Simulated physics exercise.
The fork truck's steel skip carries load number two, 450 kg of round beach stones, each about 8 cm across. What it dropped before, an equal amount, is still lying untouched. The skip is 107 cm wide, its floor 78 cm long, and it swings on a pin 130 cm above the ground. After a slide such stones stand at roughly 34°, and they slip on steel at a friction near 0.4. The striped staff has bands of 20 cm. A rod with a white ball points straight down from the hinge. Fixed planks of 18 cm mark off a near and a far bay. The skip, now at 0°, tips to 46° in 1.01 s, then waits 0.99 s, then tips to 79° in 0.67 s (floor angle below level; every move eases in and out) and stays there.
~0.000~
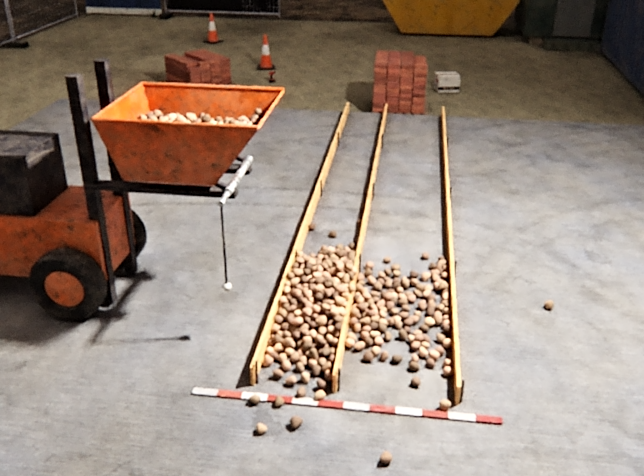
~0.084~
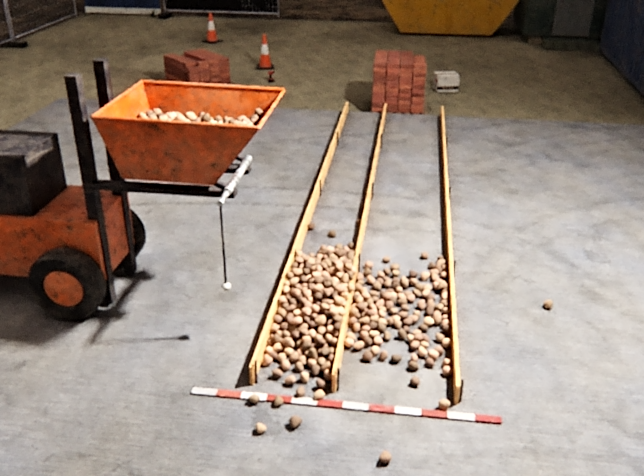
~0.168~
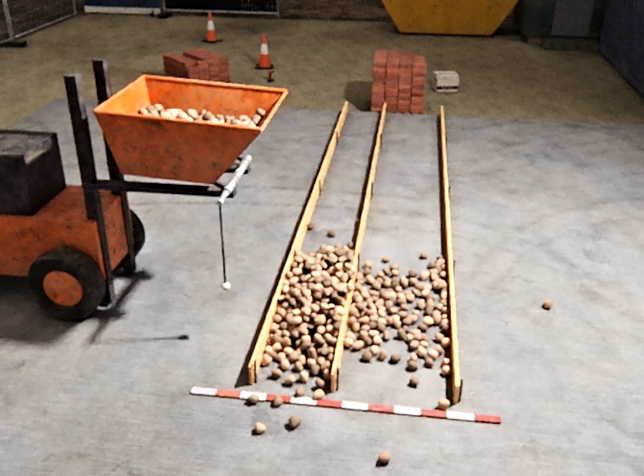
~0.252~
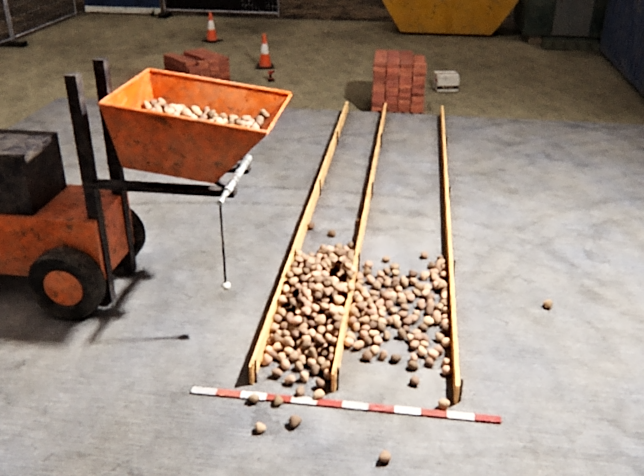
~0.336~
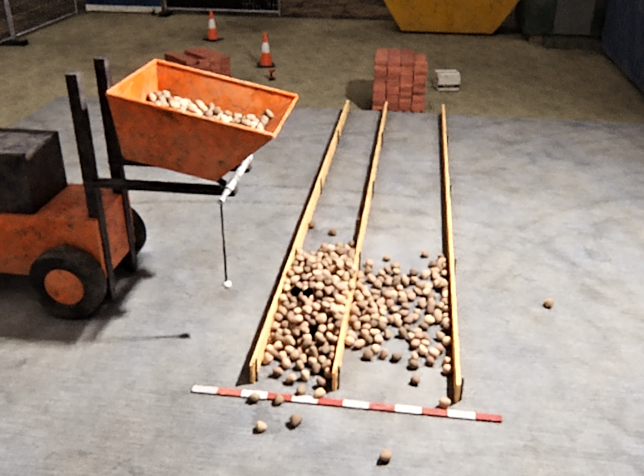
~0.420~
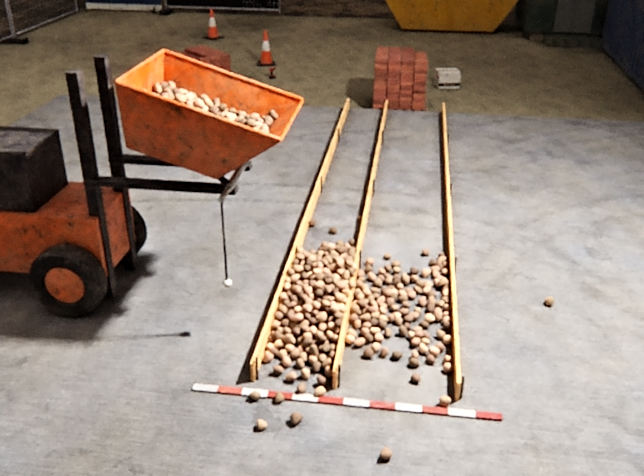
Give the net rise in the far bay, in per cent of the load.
About 96 per cent.
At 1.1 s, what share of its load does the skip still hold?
About 100 per cent.
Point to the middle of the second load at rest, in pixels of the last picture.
Around (399, 298).
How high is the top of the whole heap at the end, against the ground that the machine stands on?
About 32 cm above it.
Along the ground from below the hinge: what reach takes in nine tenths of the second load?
Roughly 180 cm ahead of it.
After 0.8 s the floor is at 39°; in per cent of one load, 100 in the skip, 76 in the near bay, 24 in the far bay; the foremost stones are at (459, 300).
After 1.1 s the floor is at 46°; in per cent of one load, 100 in the skip, 76 in the near bay, 24 in the far bay; the foremost stones are at (459, 300).
After 3.1 s the floor is at 79°; in per cent of one load, 30 in the skip, 92 in the near bay, 77 in the far bay, 0 past the last board; the foremost stones are at (469, 312).
After 5.8 s the floor is at 79°; in per cent of one load, 0 in the skip, 78 in the near bay, 119 in the far bay, 2 past the last board; the foremost stones are at (534, 334). Net gain in the far bay, 96.
